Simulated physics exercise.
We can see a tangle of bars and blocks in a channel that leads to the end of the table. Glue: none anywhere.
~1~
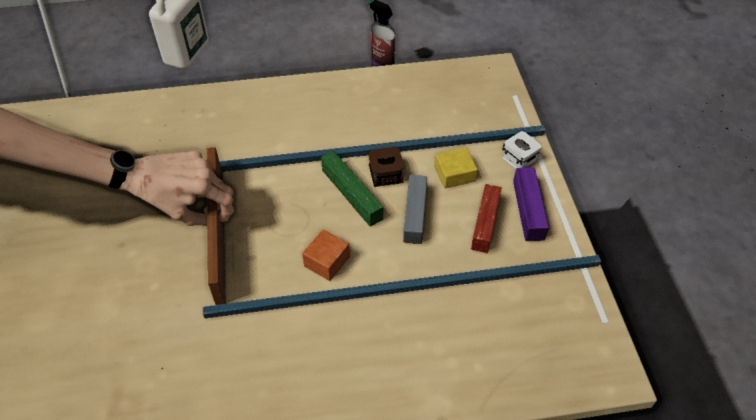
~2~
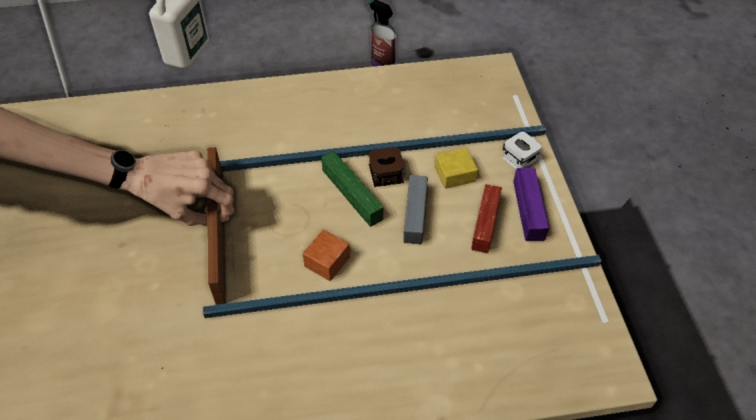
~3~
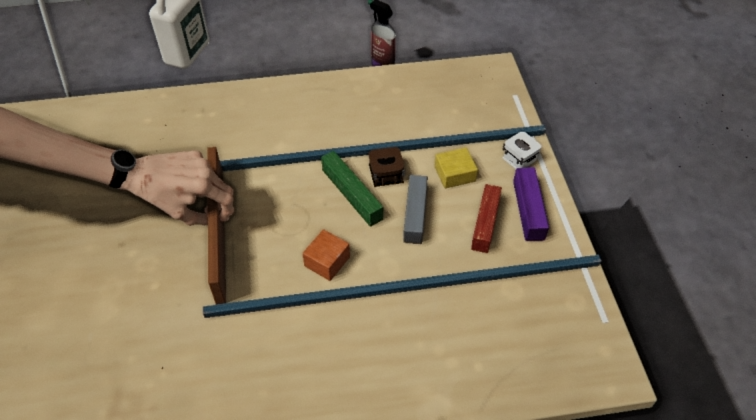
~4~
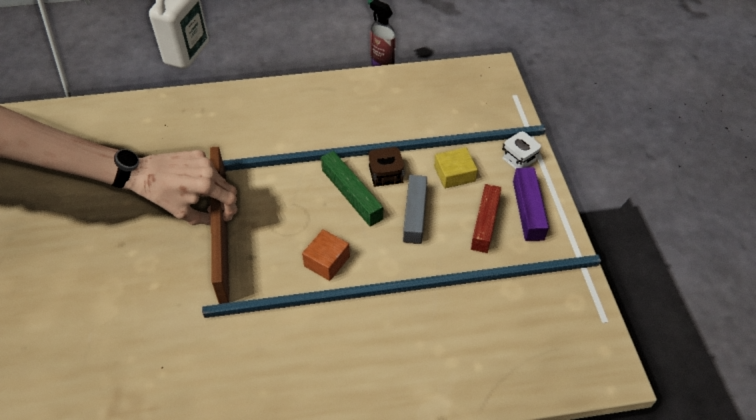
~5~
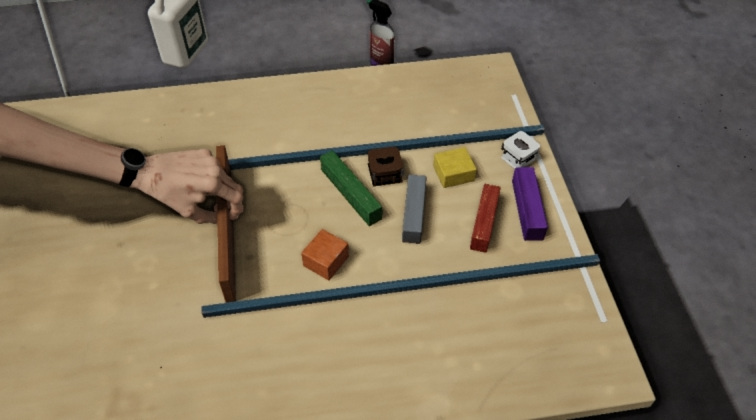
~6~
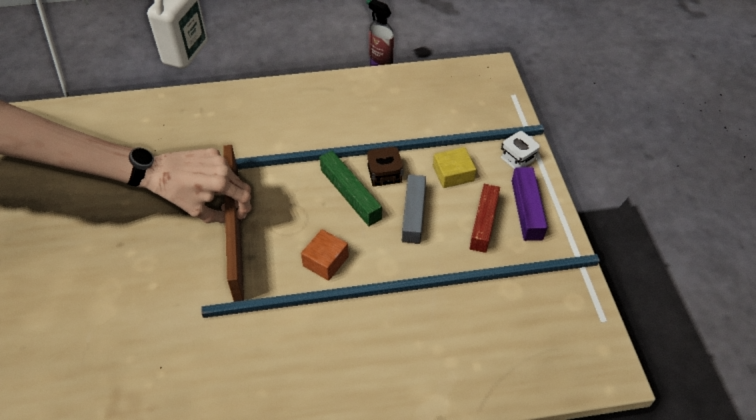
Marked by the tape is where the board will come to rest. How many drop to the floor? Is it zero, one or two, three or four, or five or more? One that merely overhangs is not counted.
I would say five or more end up on the floor.
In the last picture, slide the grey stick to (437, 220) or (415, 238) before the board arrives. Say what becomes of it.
Goes off the edge; goes off the edge.
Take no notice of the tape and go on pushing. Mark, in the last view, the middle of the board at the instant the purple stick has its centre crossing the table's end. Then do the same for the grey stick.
Near (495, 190) and (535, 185).
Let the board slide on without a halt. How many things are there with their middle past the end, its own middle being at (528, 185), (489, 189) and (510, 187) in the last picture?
Taking the places in turn, the counts are 4, 1 and 3.
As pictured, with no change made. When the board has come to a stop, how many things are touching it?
Total: 2.
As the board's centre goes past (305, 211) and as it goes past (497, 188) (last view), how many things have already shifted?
Note: First position 1; second position 8.
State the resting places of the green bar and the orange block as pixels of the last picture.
Middles: Around (553, 164) and around (581, 213).
Soon after, none off yet; white case at rest near (520, 152); purple stick at rest near (529, 203); red bar at rest near (485, 217).
After that, none off yet; white case at rest near (520, 152); purple stick at rest near (529, 203); red bar moving near (490, 217).
And then, none off yet; white case tilting well over near (576, 164); purple stick displaced about its own width near (575, 196); red bar displaced about its own width near (564, 209).
In the end, the number that fall off is five or more; gone, brown case, grey stick, yellow block, red bar, purple stick and white case.
